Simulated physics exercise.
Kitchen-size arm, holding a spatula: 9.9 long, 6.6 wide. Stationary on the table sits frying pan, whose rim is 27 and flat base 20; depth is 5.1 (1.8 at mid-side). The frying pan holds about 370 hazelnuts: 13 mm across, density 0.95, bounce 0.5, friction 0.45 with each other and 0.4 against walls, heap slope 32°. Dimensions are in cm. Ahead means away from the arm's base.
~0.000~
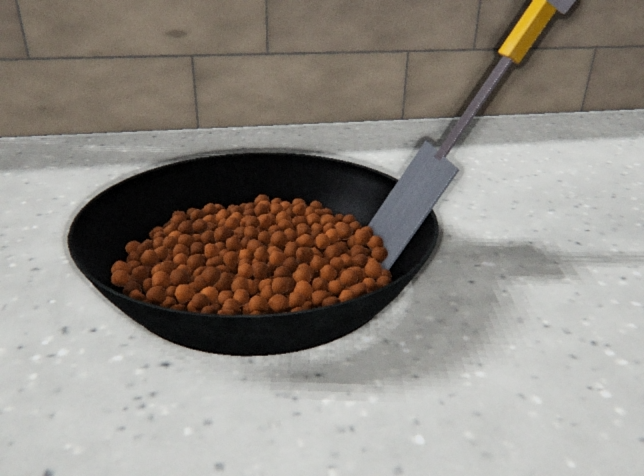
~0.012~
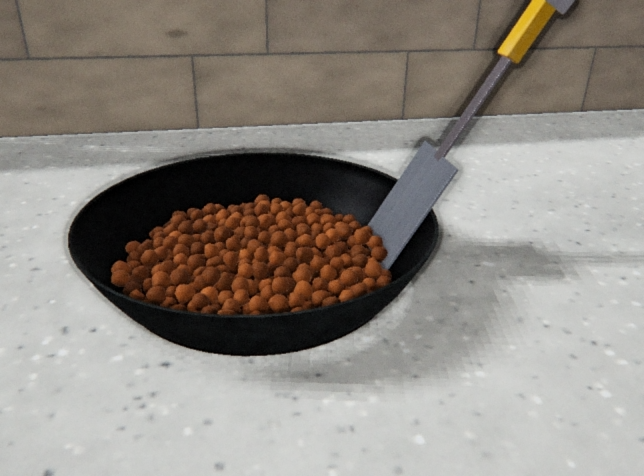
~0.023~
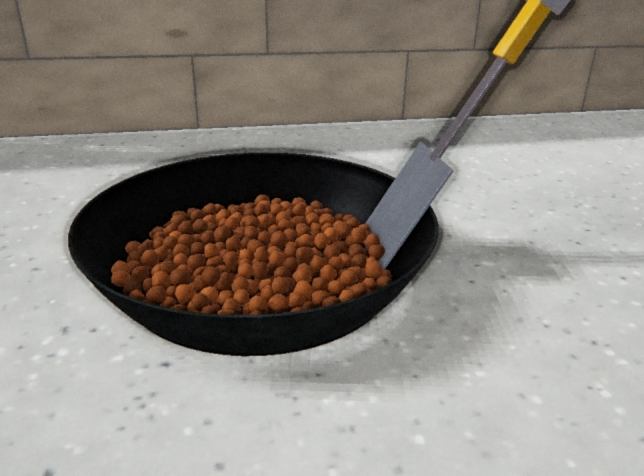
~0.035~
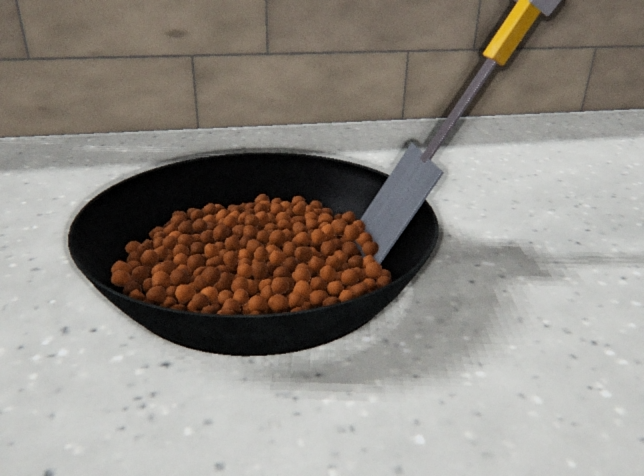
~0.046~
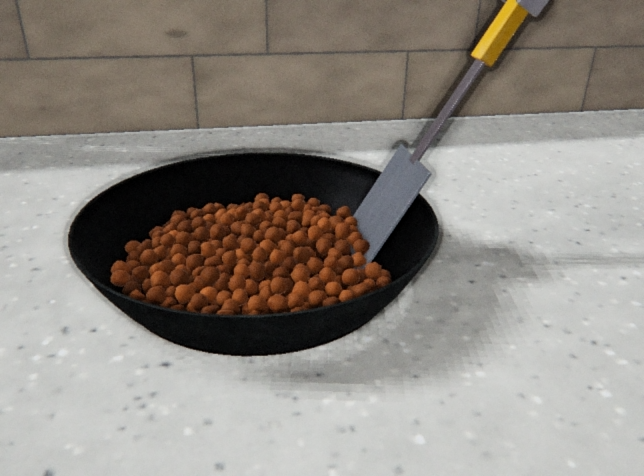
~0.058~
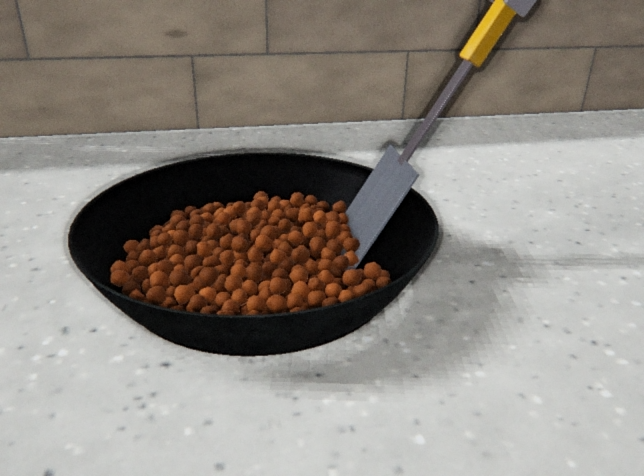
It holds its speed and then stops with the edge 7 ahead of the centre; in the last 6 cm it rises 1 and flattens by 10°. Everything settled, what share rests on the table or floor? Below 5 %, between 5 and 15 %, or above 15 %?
Below 5 %.
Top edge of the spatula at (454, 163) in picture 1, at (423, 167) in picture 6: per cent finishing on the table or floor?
Around 0 per cent finishes on the table or floor.
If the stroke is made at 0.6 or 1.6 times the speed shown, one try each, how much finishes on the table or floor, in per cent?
Near 0 and near 5 percent respectively.
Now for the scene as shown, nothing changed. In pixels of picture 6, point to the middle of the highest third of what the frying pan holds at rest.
(148, 246).
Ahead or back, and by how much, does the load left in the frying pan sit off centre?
The balance point is about 4.0 cm ahead.
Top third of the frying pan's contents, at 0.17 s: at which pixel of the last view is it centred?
(206, 238).
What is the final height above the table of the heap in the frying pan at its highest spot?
Close to 6.0 centimetres high.
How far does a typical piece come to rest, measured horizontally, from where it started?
The value is roughly 3 cm.
By 0.12 s, sloping 59°, highest piece 6 above the table; 370 in the frying pan.
By 0.17 s, sloping 56°, highest piece 6 above the table; 370 in the frying pan.
By 0.40 s, sloping 49°, highest piece 5 above the table; 369 in the frying pan, 1 on the table or floor.
By 1.45 s, sloping 49°, highest piece 5 above the table; 369 in the frying pan, 1 on the table or floor.
Final count, 369 in the frying pan, 1 on the table or floor. That is 0 % on the table or floor.
